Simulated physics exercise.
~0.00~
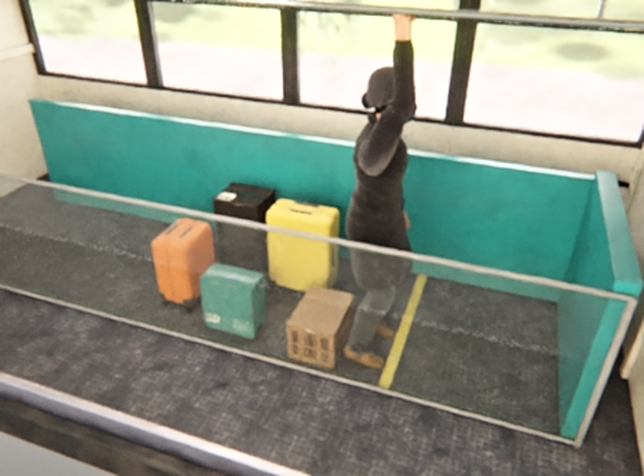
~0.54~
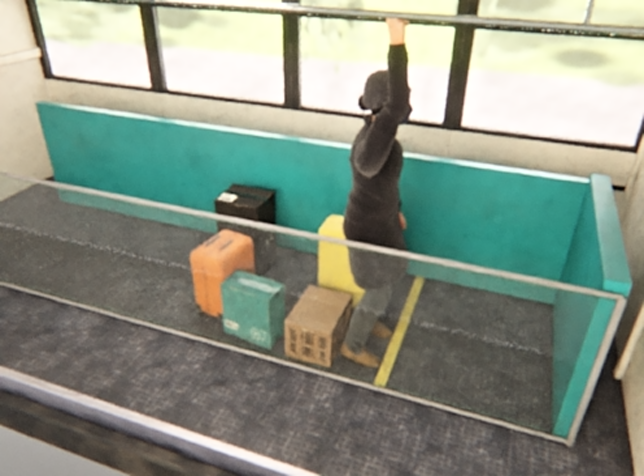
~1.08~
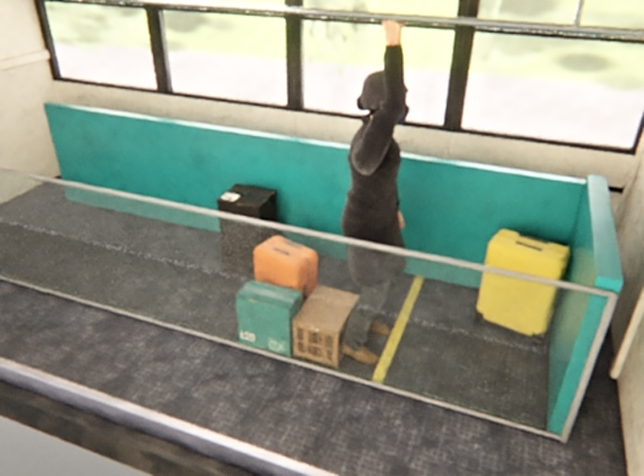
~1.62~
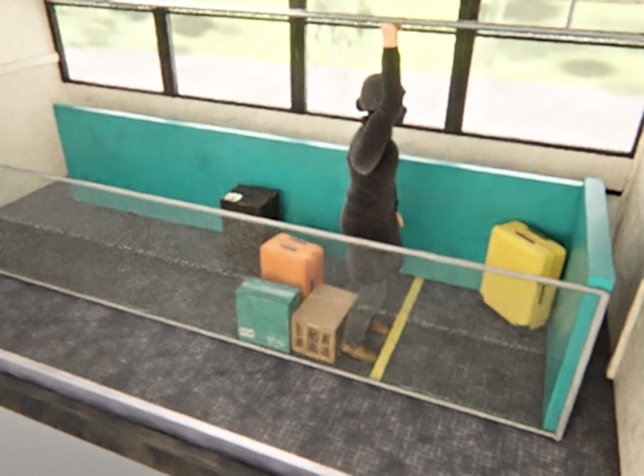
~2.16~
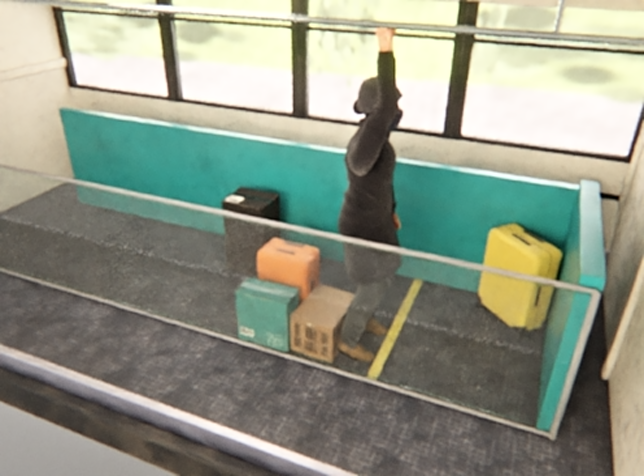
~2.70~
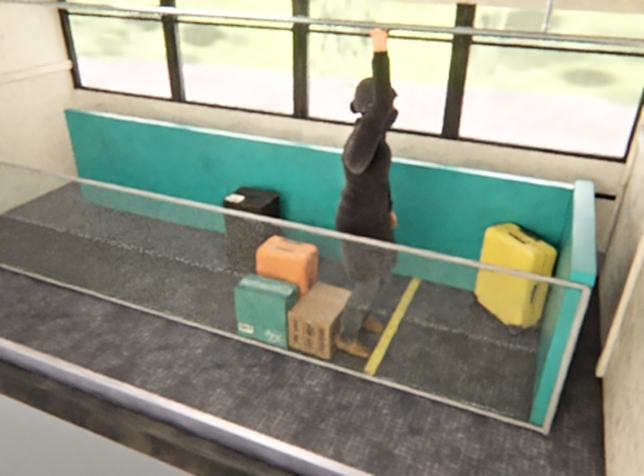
A big yellow suitcase slid right past a standing person and over the yellow line, stopping near the end wall, while a small orange case and a teal box shifted right and stopped short, beside a brown crate, as the black bag stayed put.
